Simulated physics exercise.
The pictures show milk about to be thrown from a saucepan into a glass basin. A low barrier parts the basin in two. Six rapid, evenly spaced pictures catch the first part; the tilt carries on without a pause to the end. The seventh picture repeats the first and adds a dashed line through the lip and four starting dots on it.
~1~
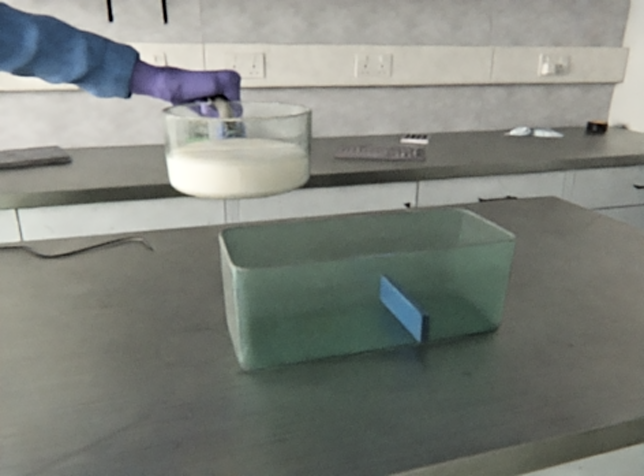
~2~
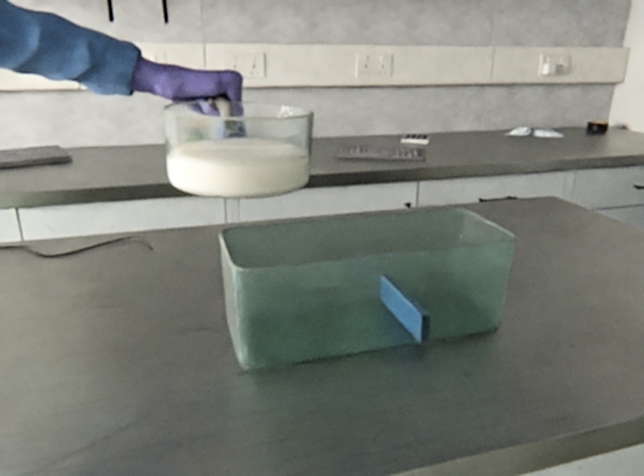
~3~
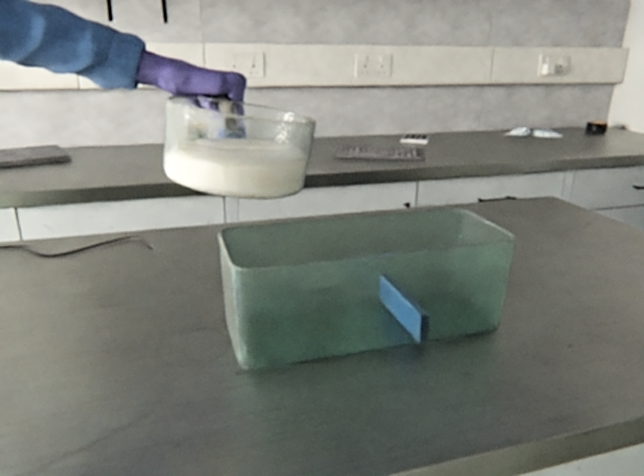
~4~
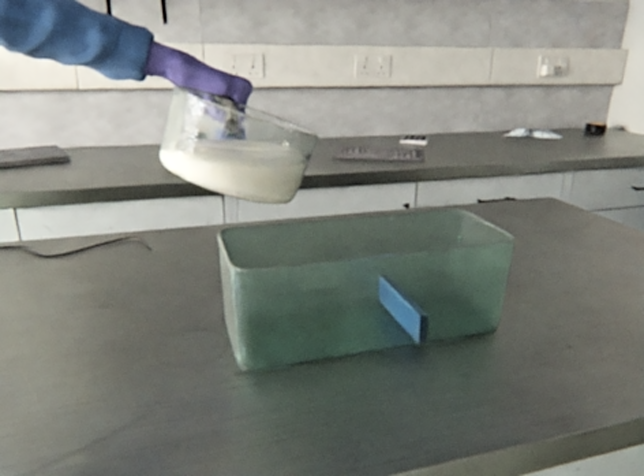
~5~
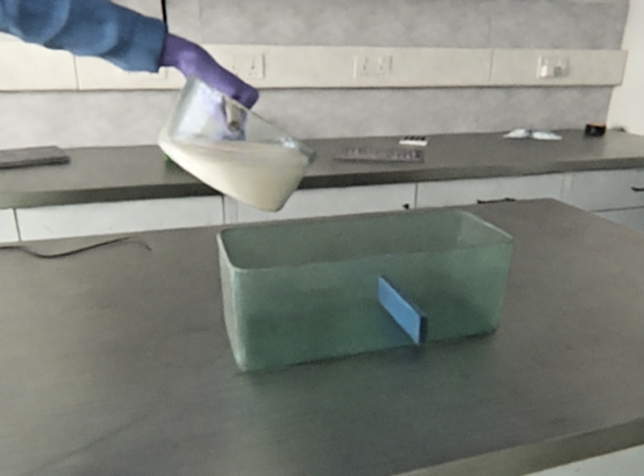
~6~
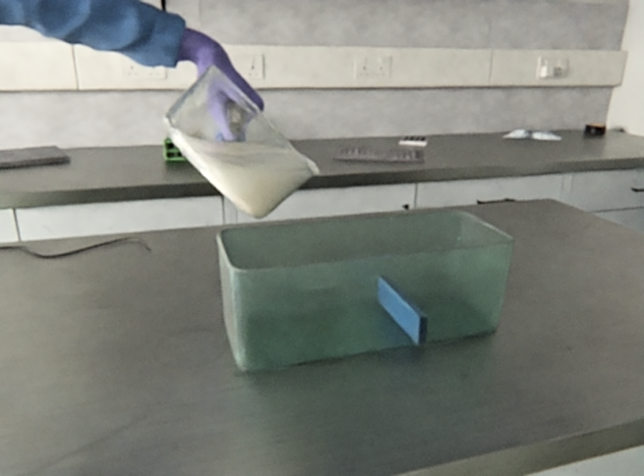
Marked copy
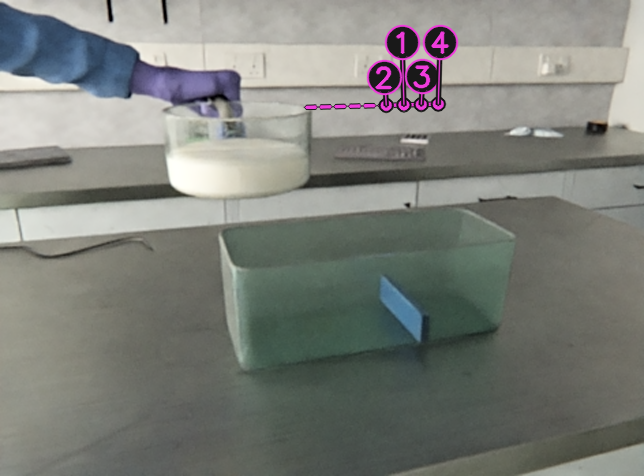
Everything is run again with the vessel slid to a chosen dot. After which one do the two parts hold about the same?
It is 1.
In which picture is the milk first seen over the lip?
In picture 6.
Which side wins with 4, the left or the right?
The right side.
On the marked copy, 1 at (403, 104); 2 at (386, 105); 3 at (421, 104); 4 at (438, 104).
For place 1, about 50 % ends left of the wall and 49 % right of it.
For place 2, about 65 % ends left of the wall and 34 % right of it.
For place 3, about 39 % ends left of the wall and 60 % right of it.
For place 4, about 19 % ends left of the wall and 79 % right of it.
